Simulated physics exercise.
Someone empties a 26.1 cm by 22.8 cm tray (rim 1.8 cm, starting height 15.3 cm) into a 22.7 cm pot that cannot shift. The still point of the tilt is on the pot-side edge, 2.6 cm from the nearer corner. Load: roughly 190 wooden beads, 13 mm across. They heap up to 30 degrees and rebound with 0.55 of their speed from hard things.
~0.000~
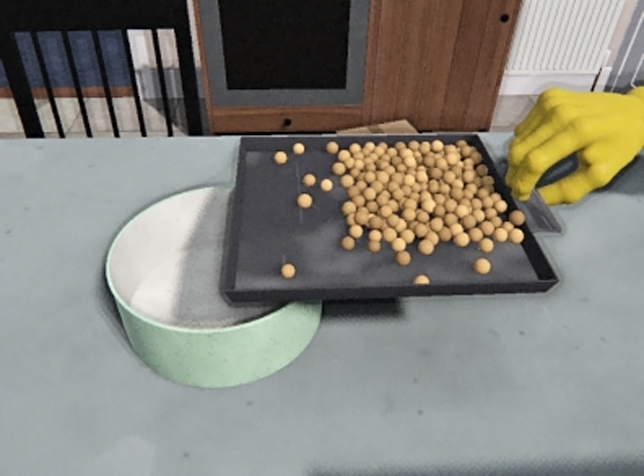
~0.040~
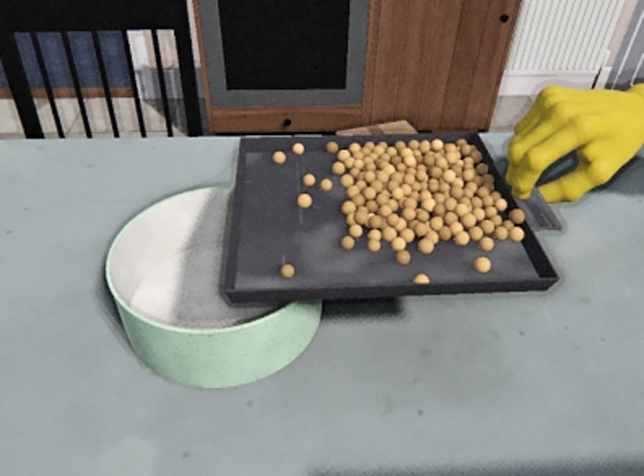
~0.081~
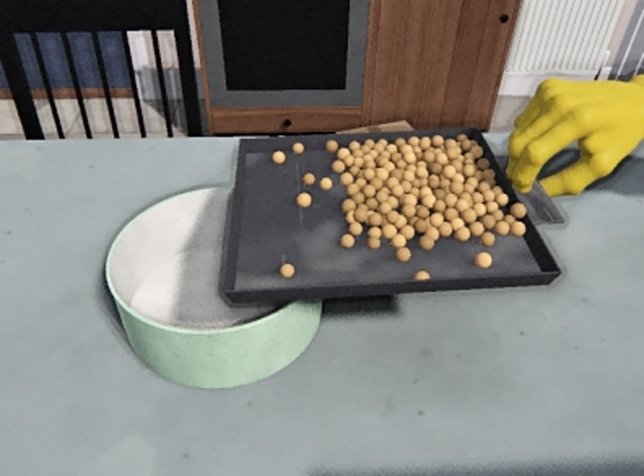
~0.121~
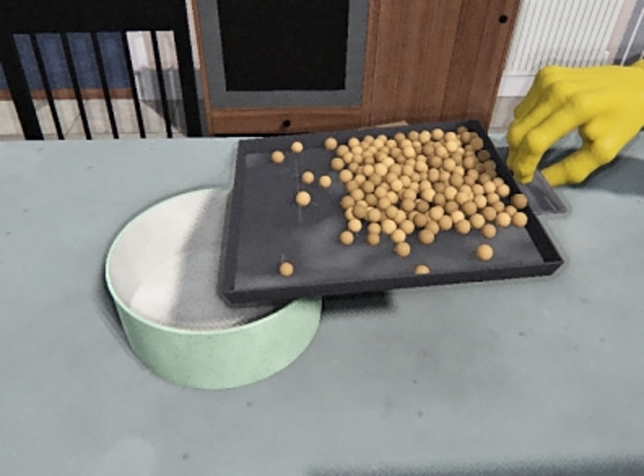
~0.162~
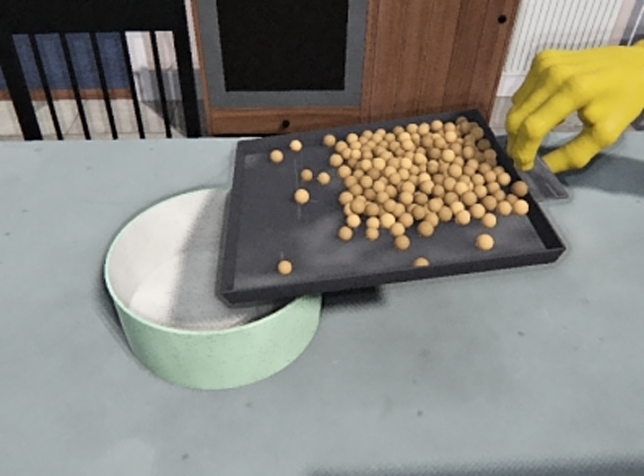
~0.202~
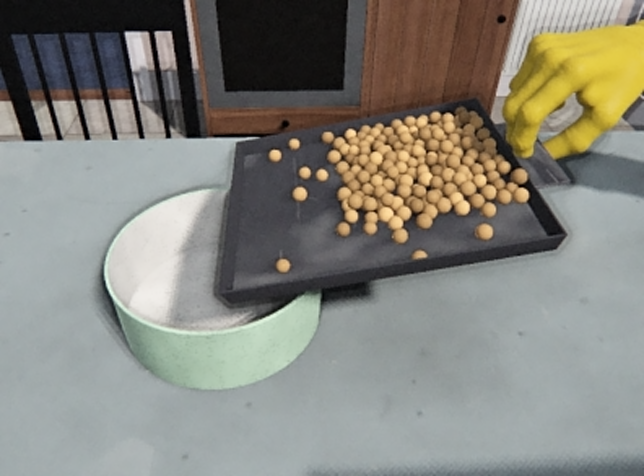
A dark rectangular tray of small round tan beads, heaped toward its right side with a few scattered at left, slowly tilts as its right end rises. It overlaps a pale green, white-lined round pot on a grey-blue counter, seen from above in a room with wooden cabinetry. A yellow-gloved hand lifts the tray slightly from the right, while the beads stay bunched and the view remains still.
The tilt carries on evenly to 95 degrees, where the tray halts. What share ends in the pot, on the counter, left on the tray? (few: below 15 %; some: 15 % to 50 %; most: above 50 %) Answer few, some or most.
Pot most, counter few, tray few.
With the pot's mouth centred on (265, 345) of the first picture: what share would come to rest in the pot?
Some 25 per cent.
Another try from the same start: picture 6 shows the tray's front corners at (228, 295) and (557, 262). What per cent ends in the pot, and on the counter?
Pot 0, counter 100.
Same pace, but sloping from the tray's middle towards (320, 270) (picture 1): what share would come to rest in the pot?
About 0 per cent.
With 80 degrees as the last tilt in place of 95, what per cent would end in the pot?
Then about 90 per cent.
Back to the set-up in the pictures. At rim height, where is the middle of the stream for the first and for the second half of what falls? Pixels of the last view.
At about (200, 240), then at (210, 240).
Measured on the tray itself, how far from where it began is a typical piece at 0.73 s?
About 14 cm.
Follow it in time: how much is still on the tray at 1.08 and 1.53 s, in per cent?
About 70, 0.
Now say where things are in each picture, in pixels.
Tray tilt 0 degrees, front corners at (231, 287) and (552, 277); middle of the pieces at (415, 188); pot at (218, 248), in the first frame.
Tray tilt 1 degrees, front corners at (230, 287) and (552, 275); middle of the pieces at (415, 187), in the second frame.
Tray tilt 2 degrees, front corners at (230, 287) and (554, 269); middle of the pieces at (415, 184), in the third frame.
Tray tilt 5 degrees, front corners at (228, 288) and (556, 259), lowest corner left back; middle of the pieces at (414, 178), in the fourth frame.
Tray tilt 8 degrees, front corners at (227, 288) and (558, 245), lowest corner left back; middle of the pieces at (413, 171), in the fifth frame.
Tray tilt 11 degrees, front corners at (225, 288) and (559, 232), lowest corner left back; middle of the pieces at (412, 164); pot at (217, 250). The tray's pace is about 75 degrees a second, in the sixth frame.
Then, at 0.73 s, tilt 51 degrees; the tray holds 95 %, the pot 0 %.
After 1.08 s, tilt 77 degrees; the tray holds 70 %, the pot 25 %.
Then, at 1.53 s, tilt 95 degrees; the tray holds 0 %, the pot 90 %.
At rest (2.4 s), pot 90 %, counter 10 %, tray 0 %.
